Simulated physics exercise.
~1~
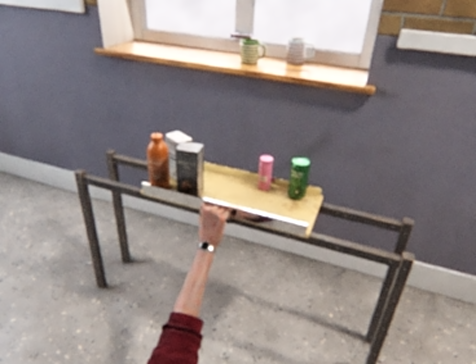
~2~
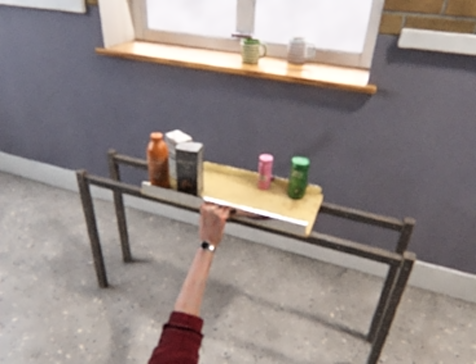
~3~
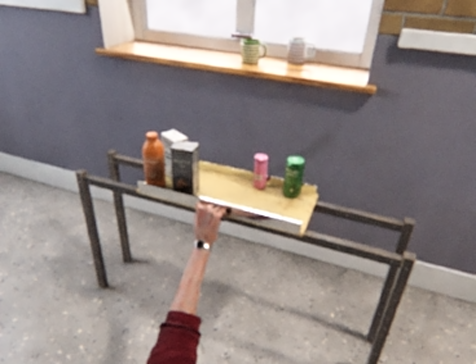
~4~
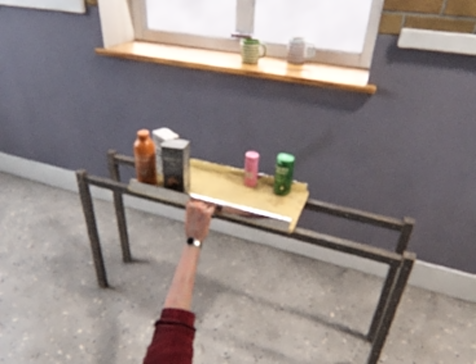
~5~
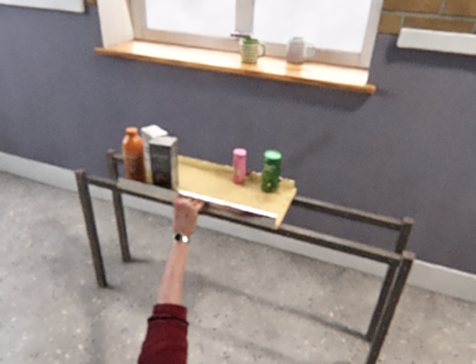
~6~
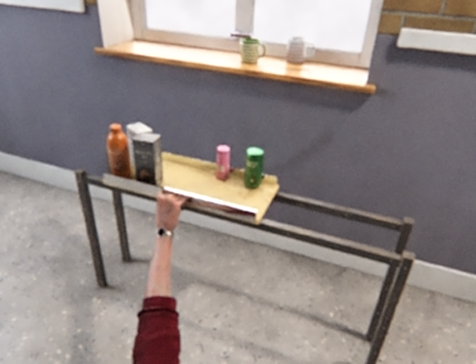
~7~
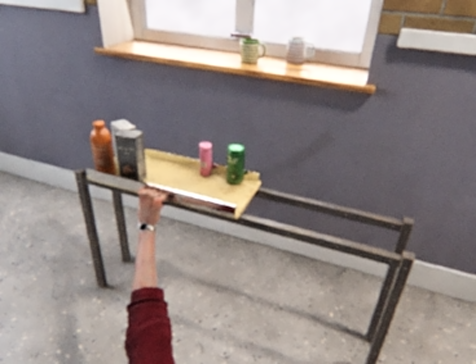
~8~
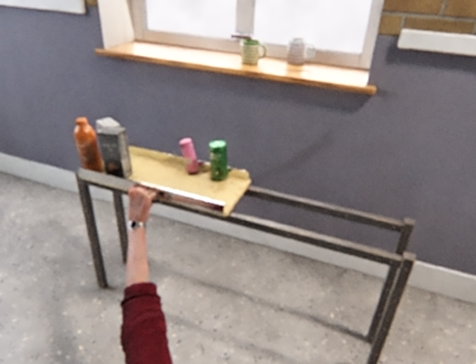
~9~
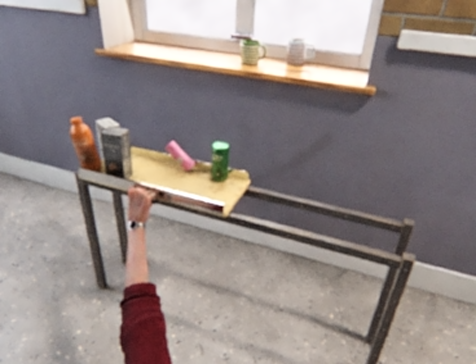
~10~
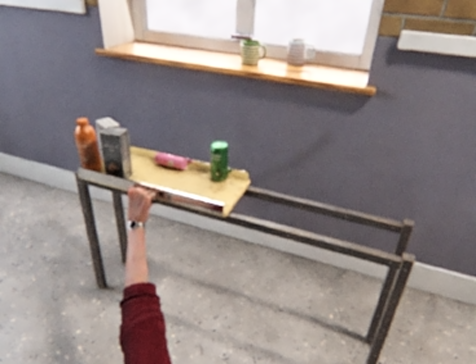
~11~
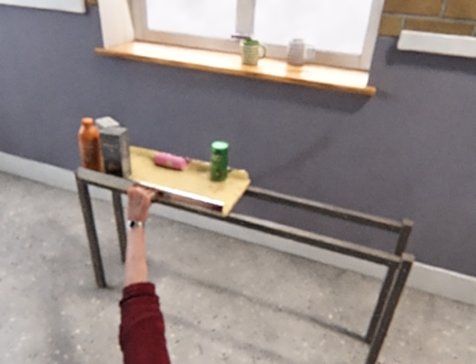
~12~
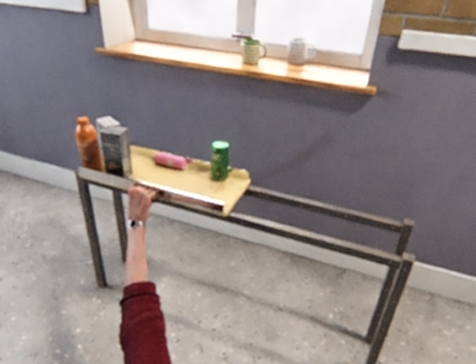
A hand pulls a loaded tray left along a rack, and the pink shaker topples over.
